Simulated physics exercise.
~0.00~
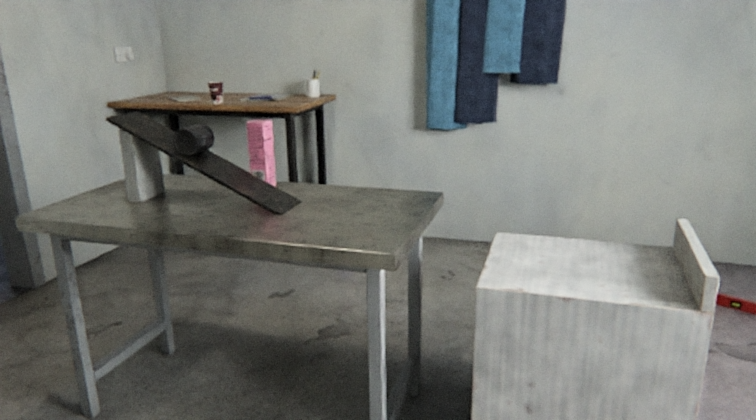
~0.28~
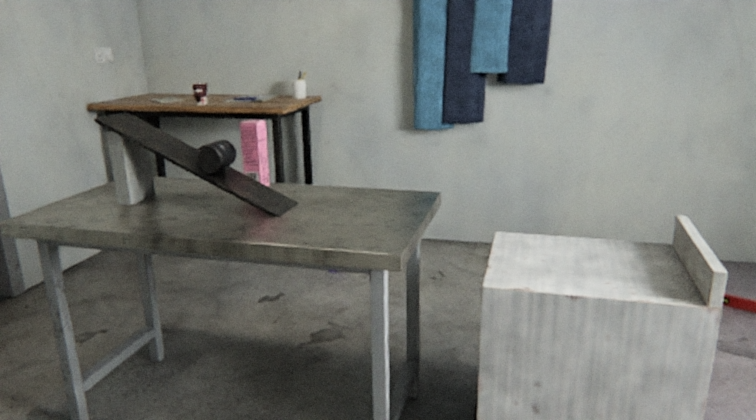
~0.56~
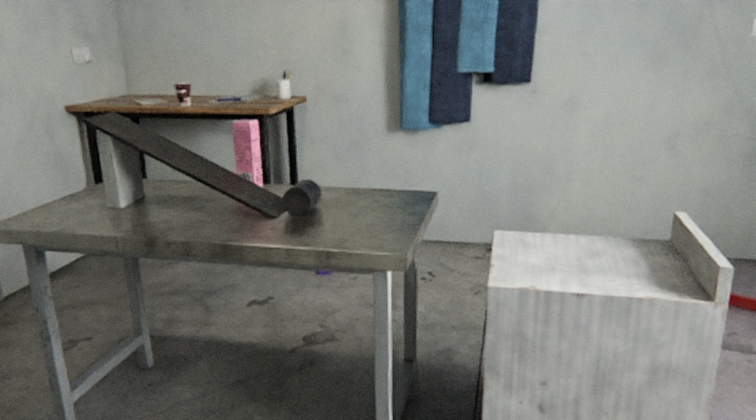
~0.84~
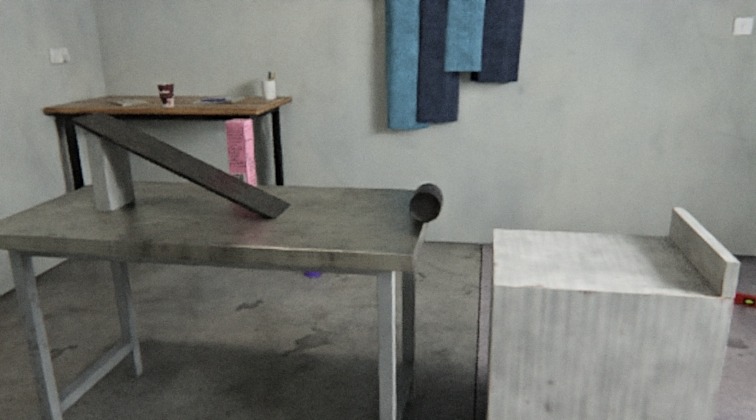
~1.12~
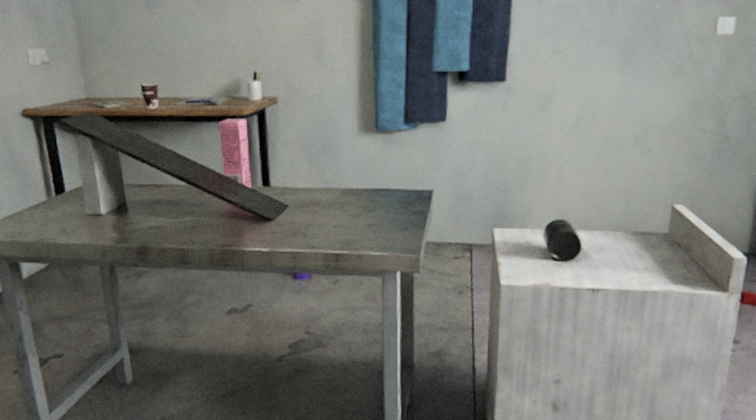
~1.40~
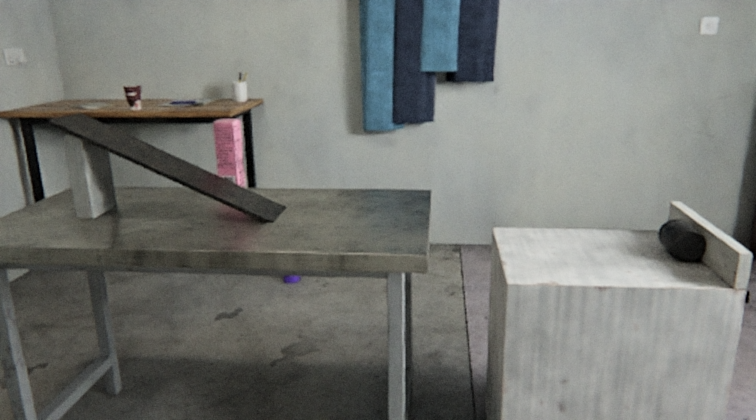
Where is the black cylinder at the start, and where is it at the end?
At the start the black cylinder is on the upper part of the ramp on the gray table. At the end it is across the gap on the lower white block, up by the raised strip at its right end.
